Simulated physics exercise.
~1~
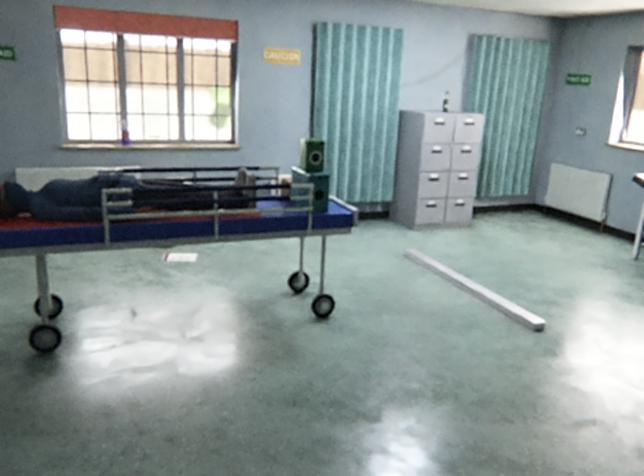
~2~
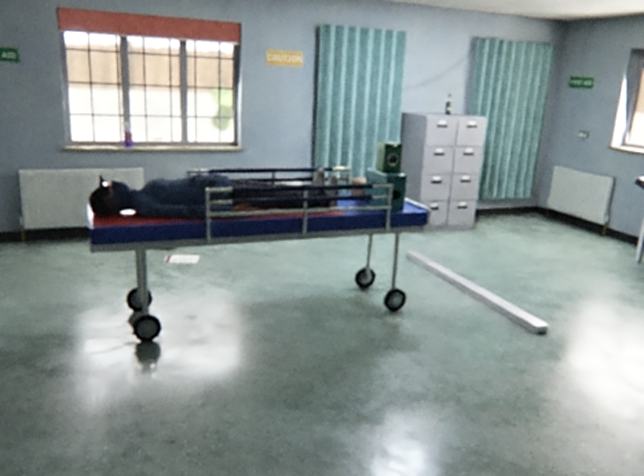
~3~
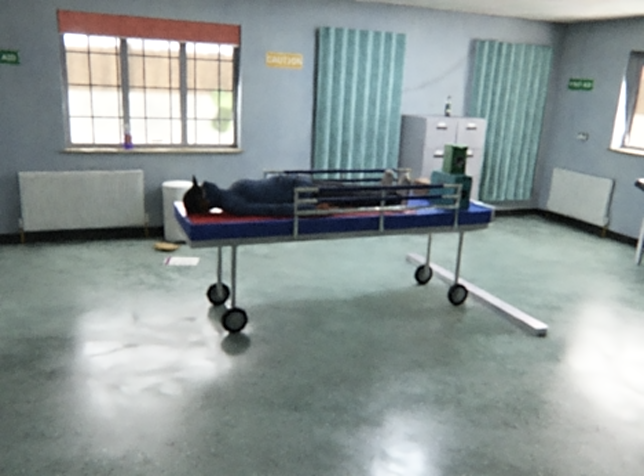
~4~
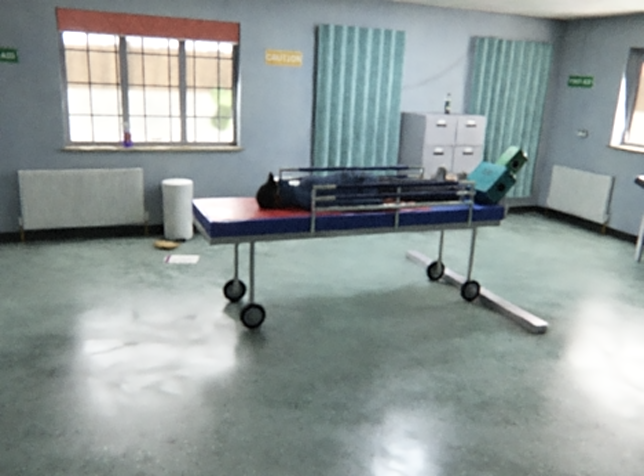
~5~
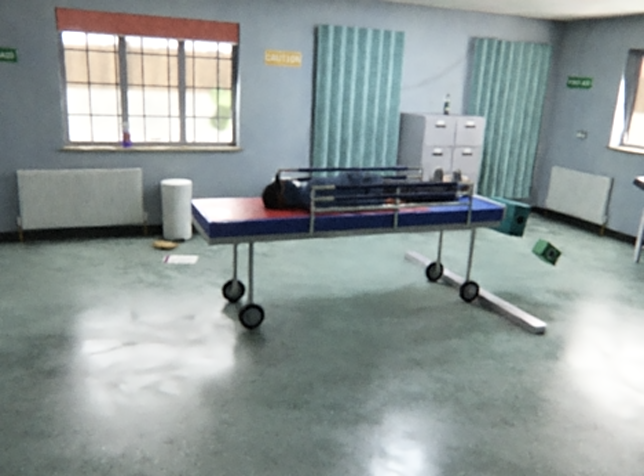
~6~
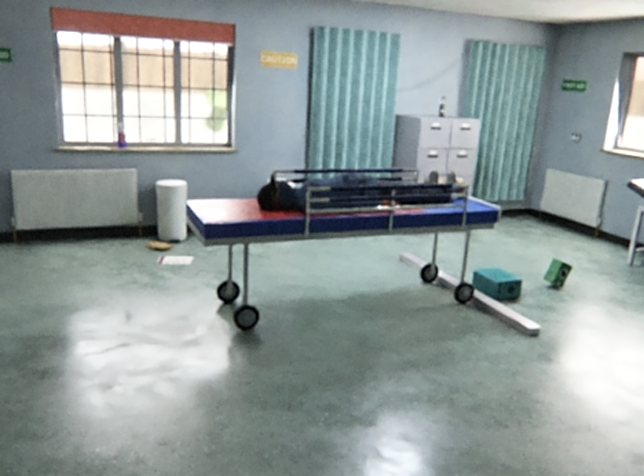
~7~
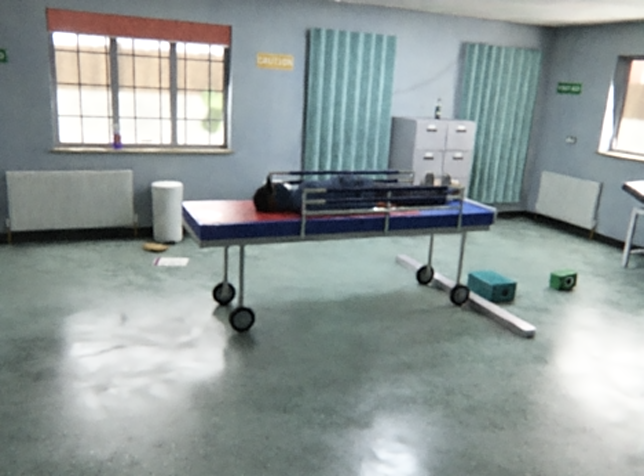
In a blue-walled room with a green floor, a slightly swaying view faces a barred window, teal curtains and a grey filing cabinet. A dark-clothed person lies on a wheeled trolley with a red and blue mattress, a teal box topped by a smaller green one at its right end. The trolley rolls right toward a pale sill on the floor and stops abruptly there, staying flat. The person slides toward the right end, while both boxes tip over the edge and tumble down. They settle on the floor beyond the sill, and the person remains aboard, lying still.
